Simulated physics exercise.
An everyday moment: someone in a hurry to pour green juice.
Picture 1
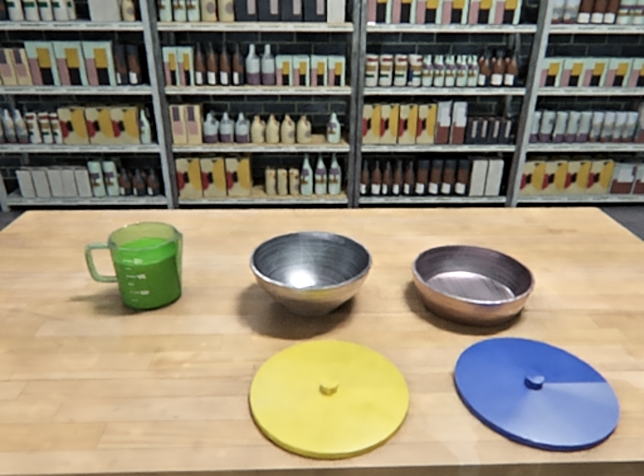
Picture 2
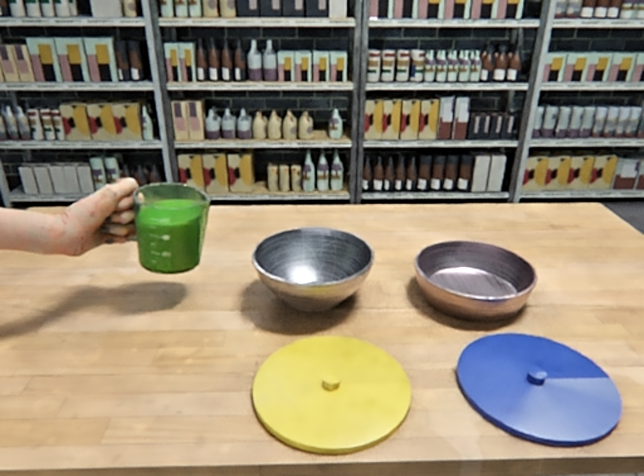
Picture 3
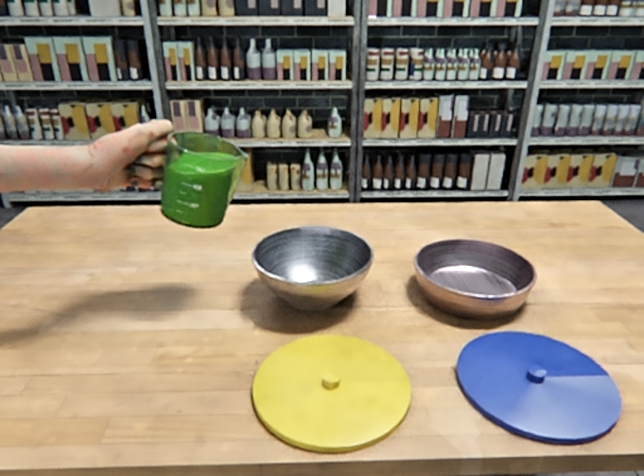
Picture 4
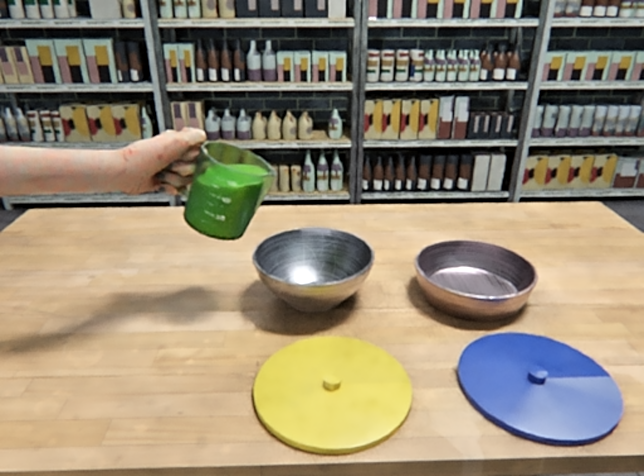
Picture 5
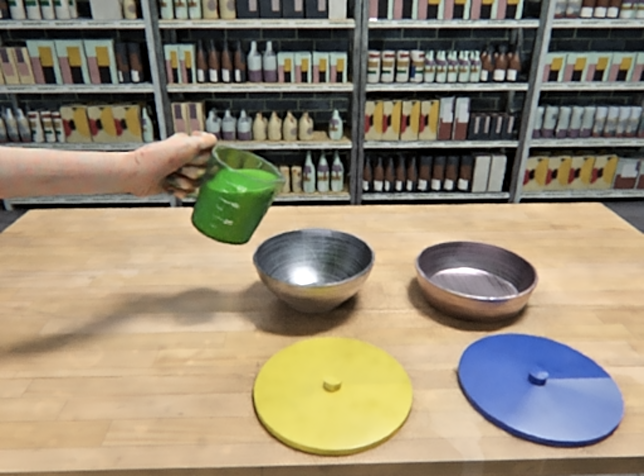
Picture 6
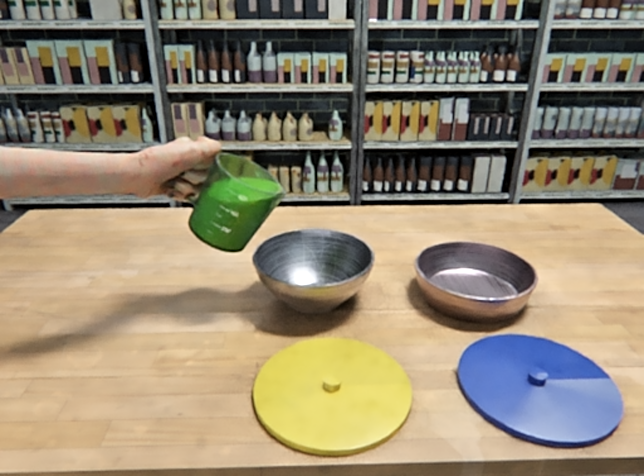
A hand lifted a clear measuring jug of green liquid off the wooden table, moved it right toward the open metal bowl, and tilted it, with the liquid still inside.
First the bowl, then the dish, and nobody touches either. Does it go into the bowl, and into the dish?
The bowl takes it in; the dish takes it in.
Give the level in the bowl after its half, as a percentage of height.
Close to 35 %.
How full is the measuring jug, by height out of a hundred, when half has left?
Some 40 per cent.
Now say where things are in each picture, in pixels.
Nothing is moving yet; measuring jug (148, 264) about three quarters full; bowl (311, 281) open; dish (470, 287) open, in the first picture.
The measuring jug is picked up; measuring jug about three quarters full, surface at (170, 212); bowl (313, 277) open, in the second picture.
Tilting; measuring jug (199, 178) about three quarters full; dish (472, 281) open, in the third picture.
No stream yet; measuring jug (226, 190) tipped 25° with all of its load; bowl (314, 277) open, in the fourth picture.
Still nothing leaves it; measuring jug (234, 195) tipped 25° with all of its load; dish (473, 283) open, in the fifth picture.
On the point of pouring; measuring jug (234, 202) tipped 30° with all of its load; bowl (314, 279) open; dish (473, 283) open, in the sixth picture.
Next, the green juice goes into the bowl.
After that, the green juice goes into the dish.
Finally, the bowl has its share inside; the dish has its share inside.
